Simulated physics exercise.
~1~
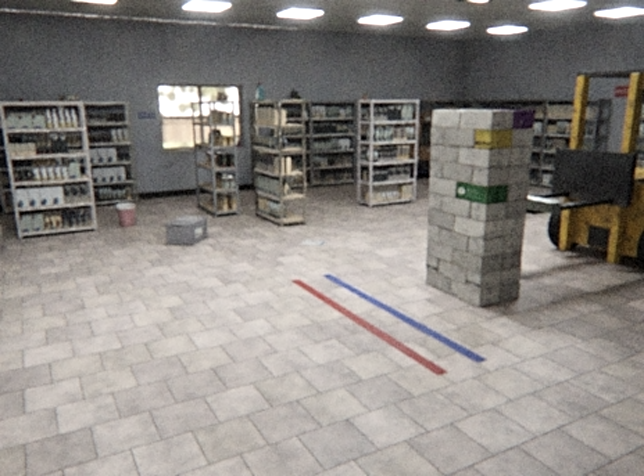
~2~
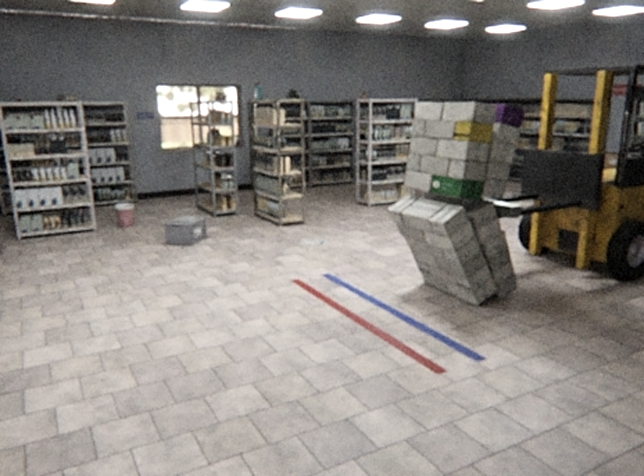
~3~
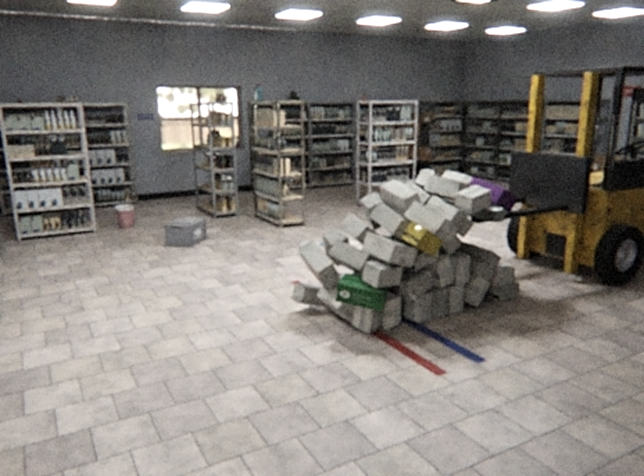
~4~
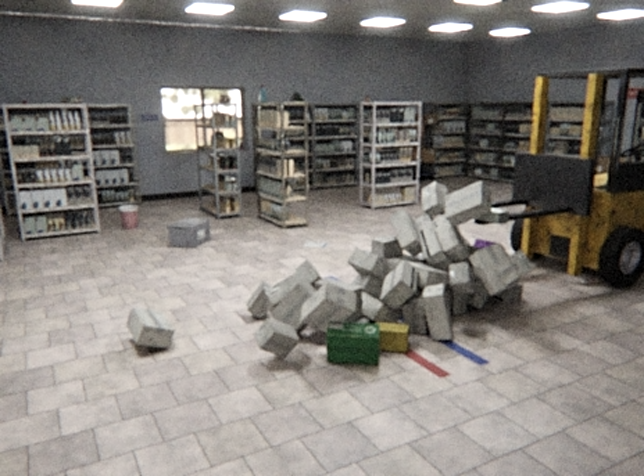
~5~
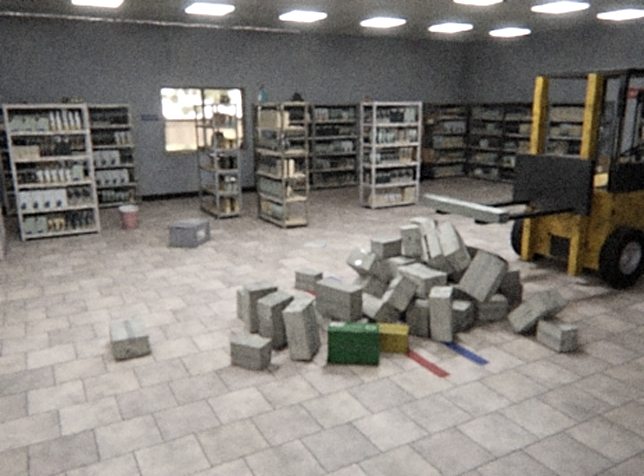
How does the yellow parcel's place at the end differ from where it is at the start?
At the start it sits high in the standing stack, just below the top. At the end it lies on the floor farther left, at the front of the heap and just right of the green parcel.
